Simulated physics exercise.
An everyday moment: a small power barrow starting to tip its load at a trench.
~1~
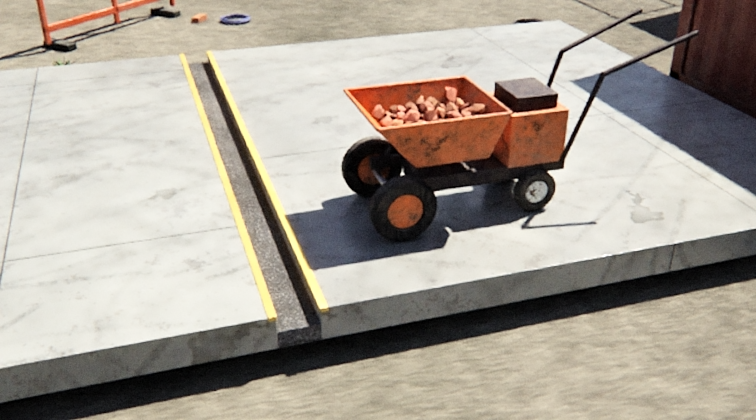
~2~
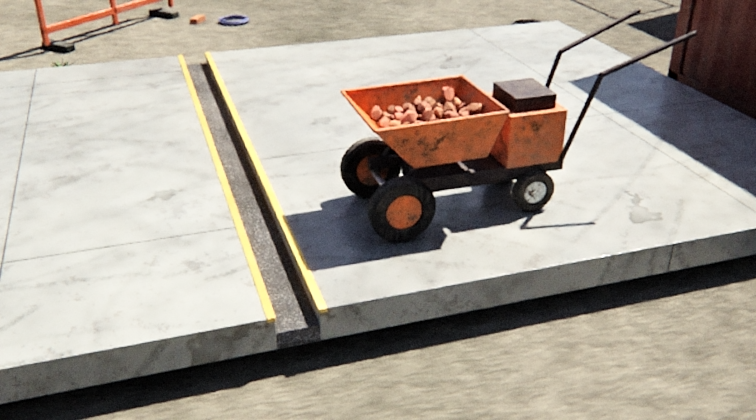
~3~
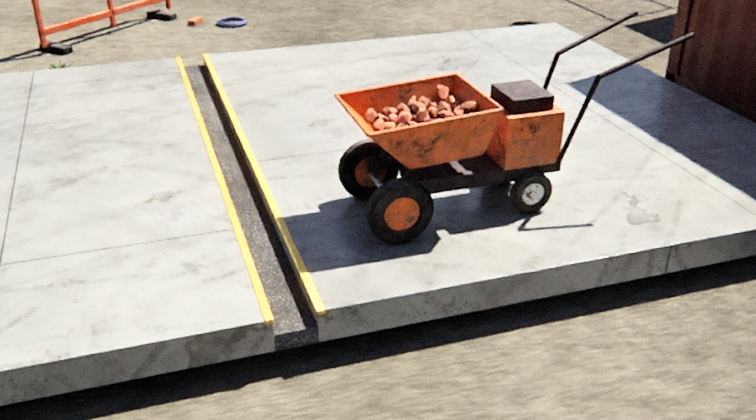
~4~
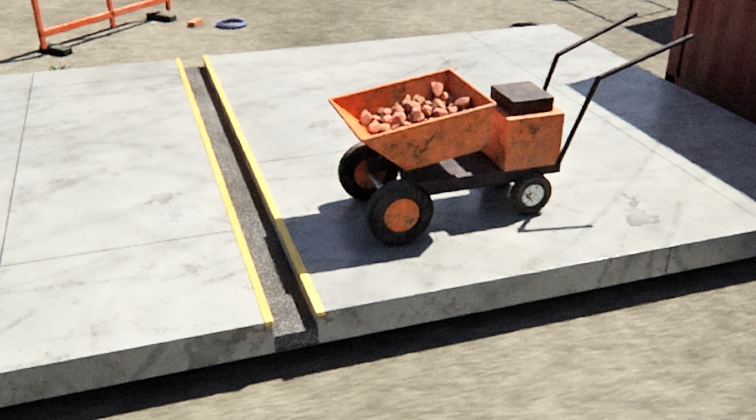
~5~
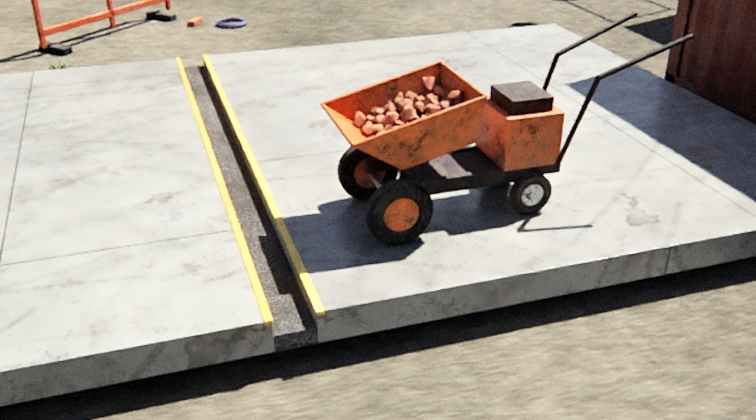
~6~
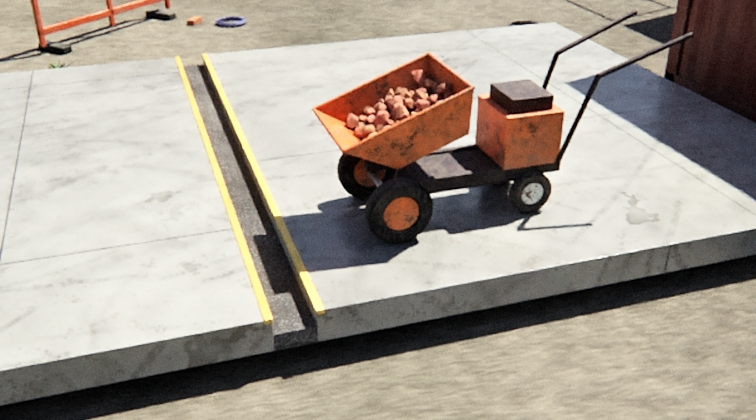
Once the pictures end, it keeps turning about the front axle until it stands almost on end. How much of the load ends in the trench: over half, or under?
In the trench: More than half.
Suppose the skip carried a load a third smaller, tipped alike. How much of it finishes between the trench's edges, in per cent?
Roughly 80 in a hundred.
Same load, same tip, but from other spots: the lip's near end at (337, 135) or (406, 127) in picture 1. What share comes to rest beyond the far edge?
The first gives 60 %, the second 0 %.
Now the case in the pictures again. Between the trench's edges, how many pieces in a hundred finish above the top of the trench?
Roughly 40 in a hundred.
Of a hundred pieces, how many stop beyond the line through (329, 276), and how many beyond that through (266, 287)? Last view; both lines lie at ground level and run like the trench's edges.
Near 100 % and 10 %.
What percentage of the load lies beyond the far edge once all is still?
Some 10 per cent.
Shortly afterwards, skip tipped steeply; the whole lot in the skip.
Next, skip tipped right over; the bulk in the skip; a little short of the trench; near a quarter in or heaped over the trench; only a few falling.
Some moments later, skip tipped right over; a little in the skip; near a quarter short of the trench; near two thirds in or heaped over the trench; a little beyond it.
In the end, skip tipped right over; only a few in the skip; near a quarter short of the trench; near two thirds in or heaped over the trench; a little beyond it.
